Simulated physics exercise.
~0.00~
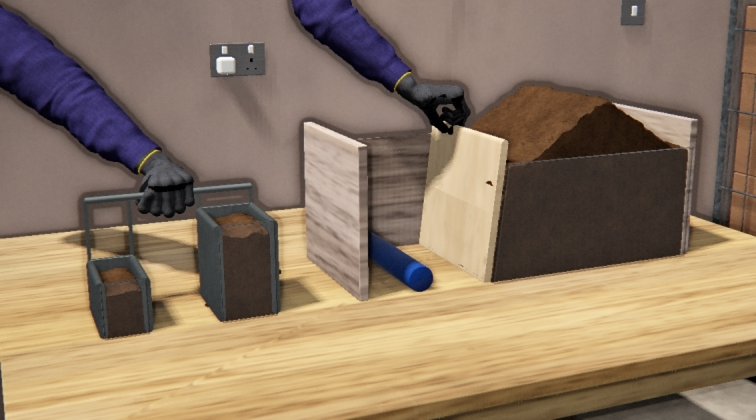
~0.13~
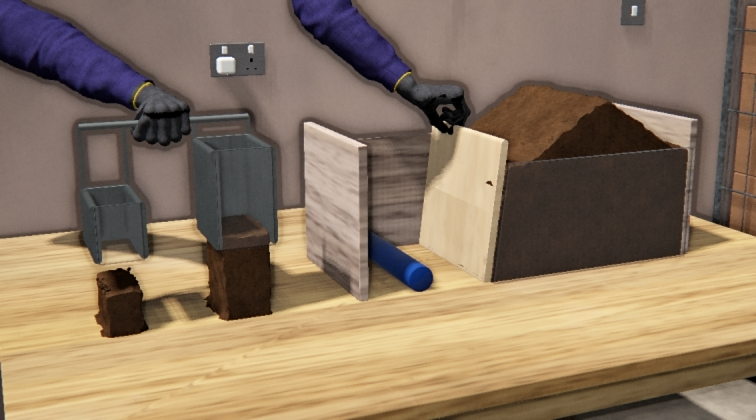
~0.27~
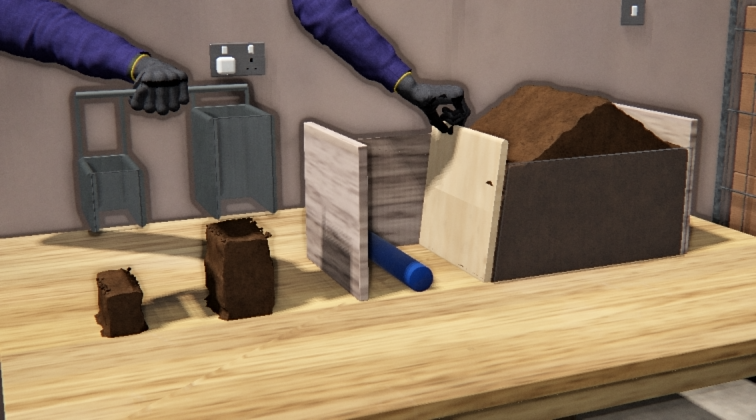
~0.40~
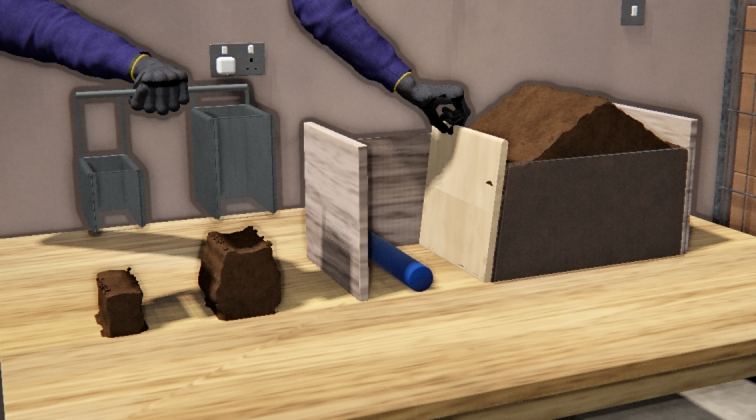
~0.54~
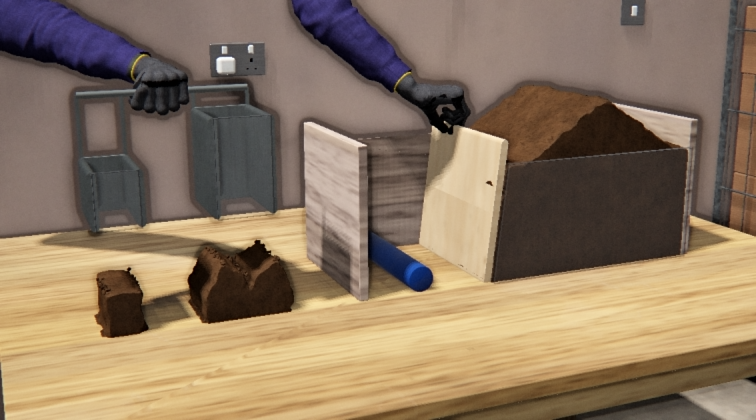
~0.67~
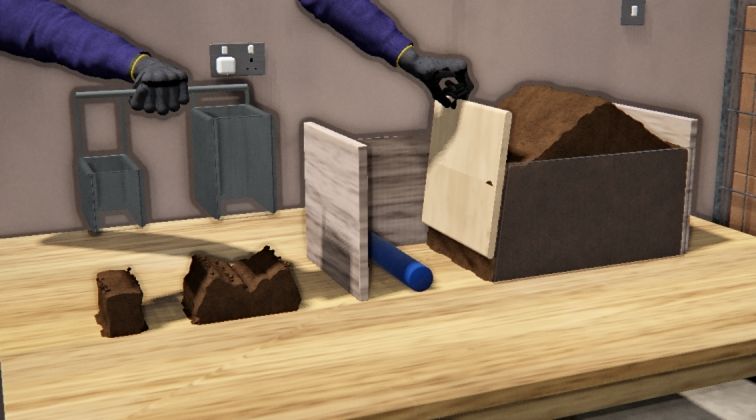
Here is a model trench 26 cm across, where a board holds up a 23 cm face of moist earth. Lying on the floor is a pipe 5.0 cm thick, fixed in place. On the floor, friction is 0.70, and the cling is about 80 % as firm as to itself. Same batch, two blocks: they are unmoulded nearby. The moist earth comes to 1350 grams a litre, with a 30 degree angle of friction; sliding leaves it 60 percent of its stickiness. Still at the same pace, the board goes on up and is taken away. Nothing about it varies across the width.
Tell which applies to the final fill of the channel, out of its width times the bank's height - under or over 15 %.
What applies is over.
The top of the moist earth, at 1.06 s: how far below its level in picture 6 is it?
0.5 cm.
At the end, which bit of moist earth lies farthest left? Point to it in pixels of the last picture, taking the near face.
About (435, 247).
After 0.85 s, the face still stands, with nothing on top of the pipe; the channel is 0 % full.
After 1.06 s, the face still stands, with nothing on top of the pipe; the channel is 0 % full.
After 1.27 s, the fallen stuff reaches 9 % of the way across, with nothing on top of the pipe; the channel is 5 % full.
After 1.48 s, the fallen stuff reaches 33 % of the way across, with nothing on top of the pipe; the channel is 19 % full.
After 1.92 s, the fallen stuff reaches 48 % of the way across, with nothing on top of the pipe; the channel is 24 % full.
